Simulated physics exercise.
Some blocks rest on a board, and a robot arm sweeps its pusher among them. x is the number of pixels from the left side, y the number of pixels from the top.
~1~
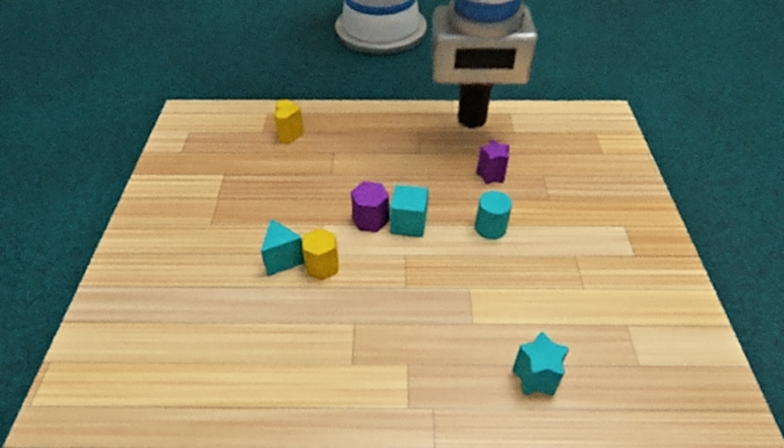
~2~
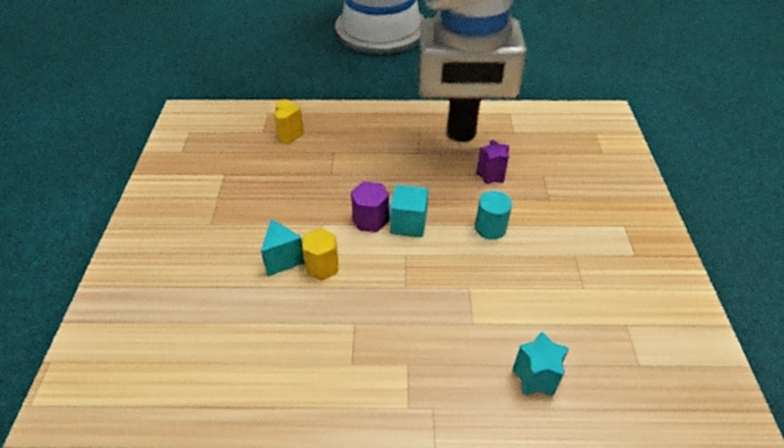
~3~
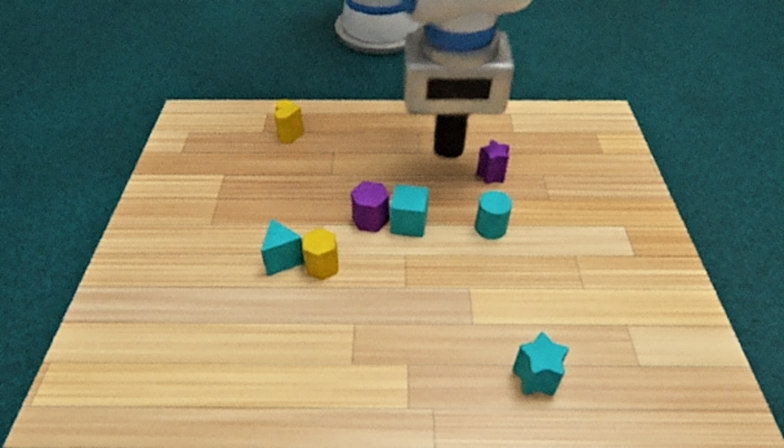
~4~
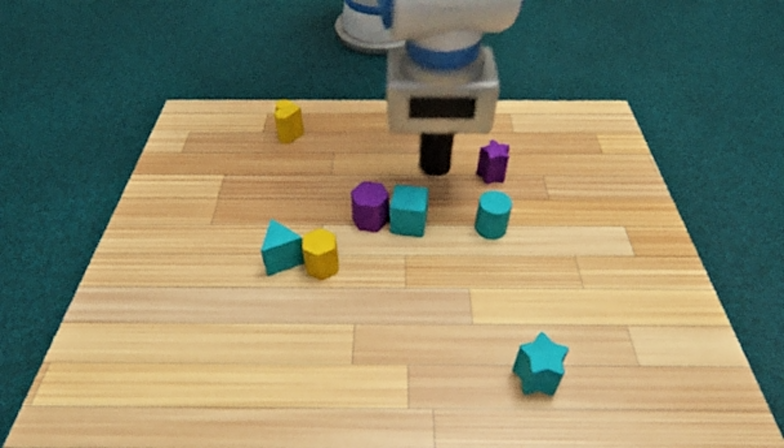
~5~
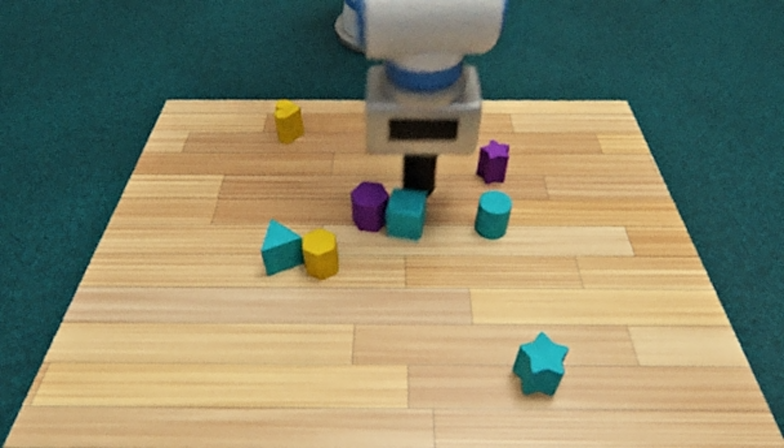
On a wooden board, a robot arm moves down-left and slightly nudges a turquoise block.
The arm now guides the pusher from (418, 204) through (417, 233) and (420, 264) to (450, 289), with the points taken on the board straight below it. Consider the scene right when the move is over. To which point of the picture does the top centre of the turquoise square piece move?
Top centre: (385, 244).
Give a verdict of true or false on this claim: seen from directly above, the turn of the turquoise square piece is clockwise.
Verdict: True.
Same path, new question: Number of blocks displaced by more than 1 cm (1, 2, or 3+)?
1 block.
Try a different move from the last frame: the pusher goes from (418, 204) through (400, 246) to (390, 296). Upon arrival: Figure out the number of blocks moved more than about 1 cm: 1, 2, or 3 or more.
My best guess is that a single block moves over 1 cm.
The first path, step by step. One third of the way, pusher (417, 216); turquoise square piece (394, 227), turned 40° clockwise.
Two thirds of the way, pusher (421, 247); turquoise square piece (385, 244), turned 65° clockwise.
At the end, pusher (452, 272); purple six-sided block in place; turquoise square piece (385, 244), turned 65° clockwise.
